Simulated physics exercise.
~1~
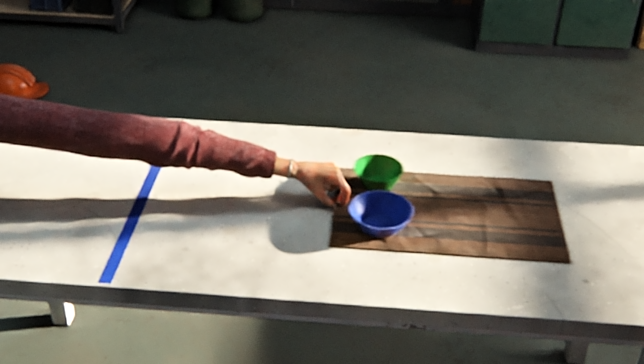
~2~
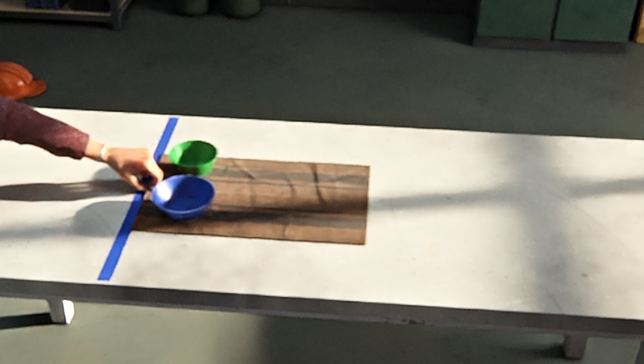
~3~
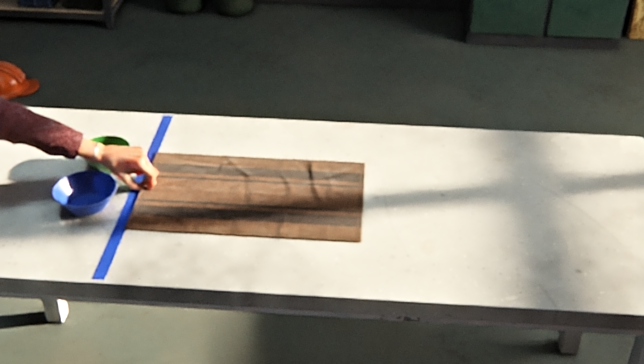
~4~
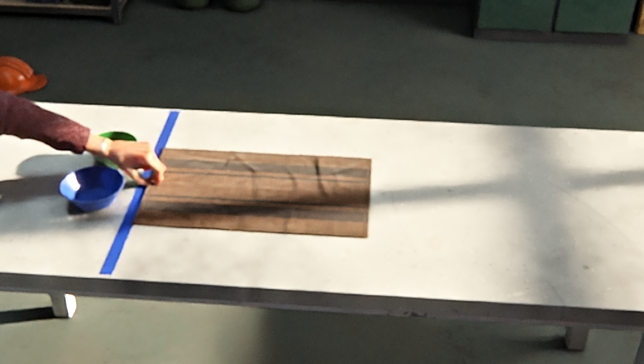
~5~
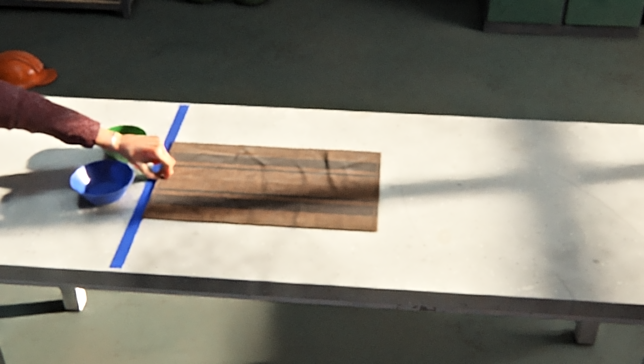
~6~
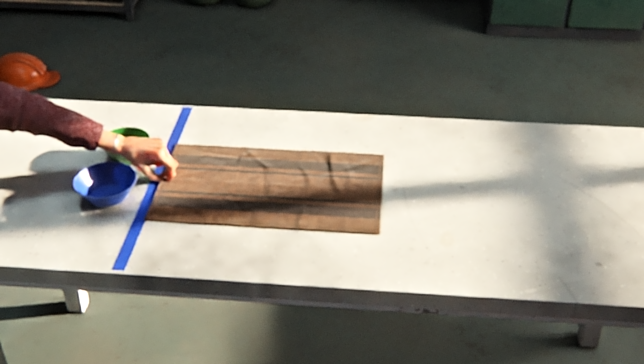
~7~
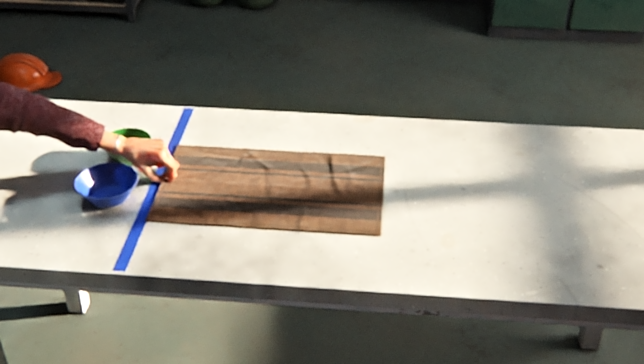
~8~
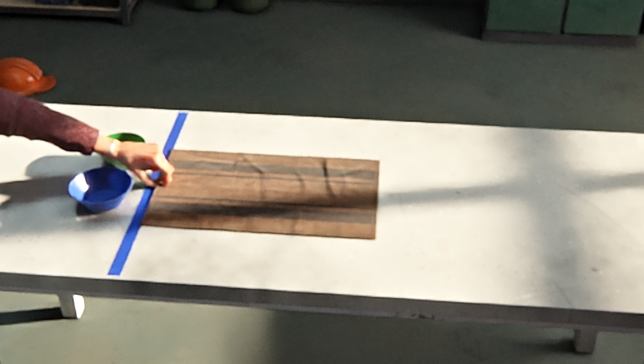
Hand towing a brown place mat left to blue tape and stopping, green and blue bowls sliding off past its front edge.
